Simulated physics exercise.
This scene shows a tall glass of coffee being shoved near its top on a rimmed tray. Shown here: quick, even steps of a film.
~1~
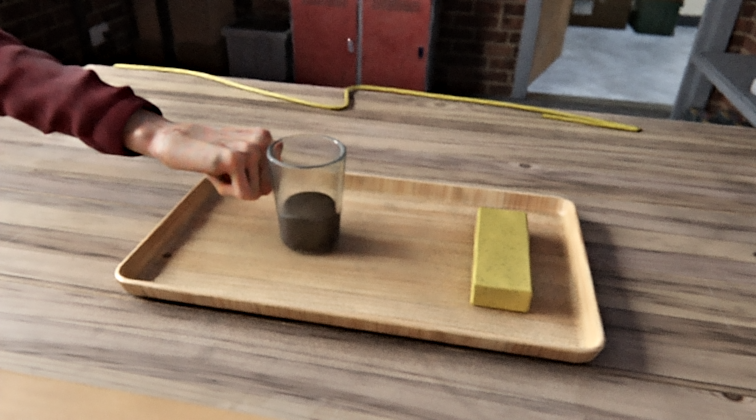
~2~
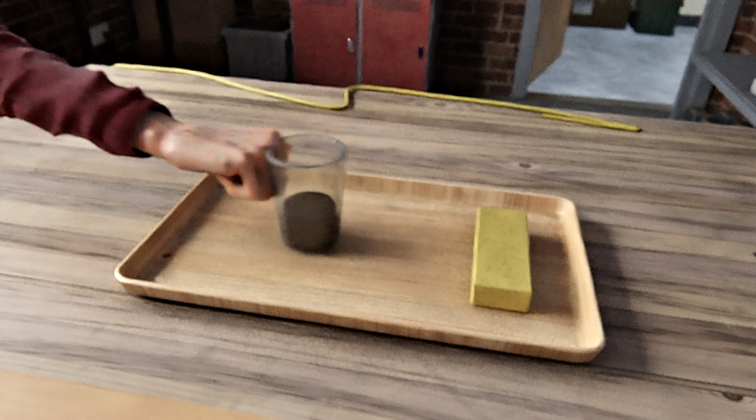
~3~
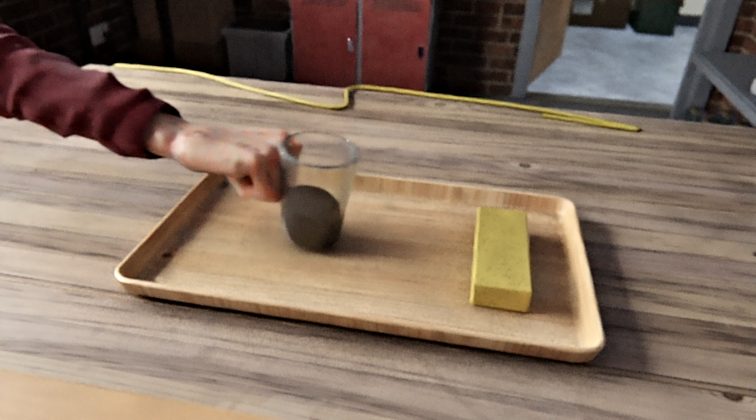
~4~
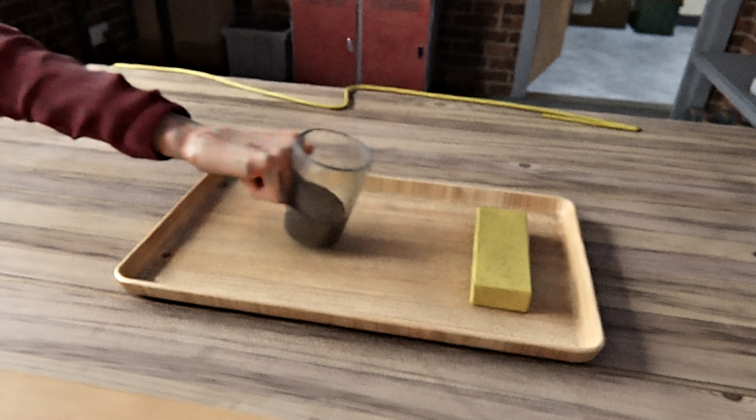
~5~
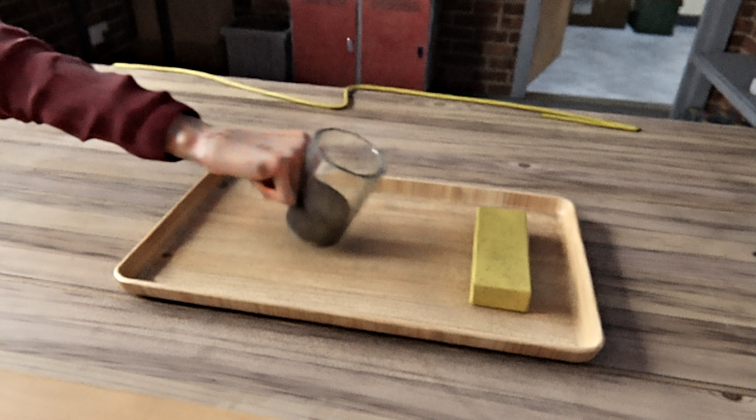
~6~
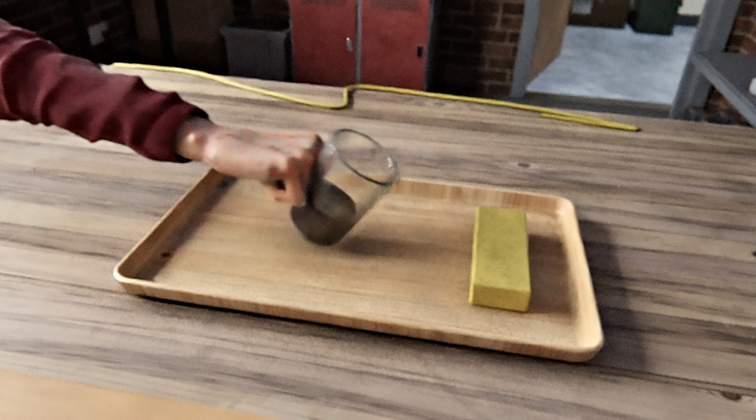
A hand in a dark red sleeve reaches from the left toward a clear glass of dark liquid on a wooden tray, seen from slightly above on a plank table. A yellow block sits at the tray's right, with a yellow cord, red lockers and brick behind. The hand pushes the glass's upper side, leaning it steadily rightward as the liquid shifts inside, while the camera stays still.
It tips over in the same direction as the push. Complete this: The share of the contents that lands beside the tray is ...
The share that lands beside the tray is under a quarter.
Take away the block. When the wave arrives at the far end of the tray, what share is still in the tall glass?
About 55 per cent.
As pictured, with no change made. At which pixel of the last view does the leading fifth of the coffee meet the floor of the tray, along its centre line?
Near (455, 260).
A moment on, the tall glass lies on its side and 99 per cent is in the glass, 1 on the tray and 0 above or beyond its rim.
Next, the tall glass lies on its side and 47 per cent is in the glass, 43 on the tray and 10 above or beyond its rim.
Then the tall glass lies on its side and 26 per cent is in the glass, 61 on the tray and 12 above or beyond its rim.
Later the tall glass lies on its side and 15 per cent is in the glass, 76 on the tray and 9 above or beyond its rim.
Finally, 91 per cent is held by tray and glass, 9 is off the tray.
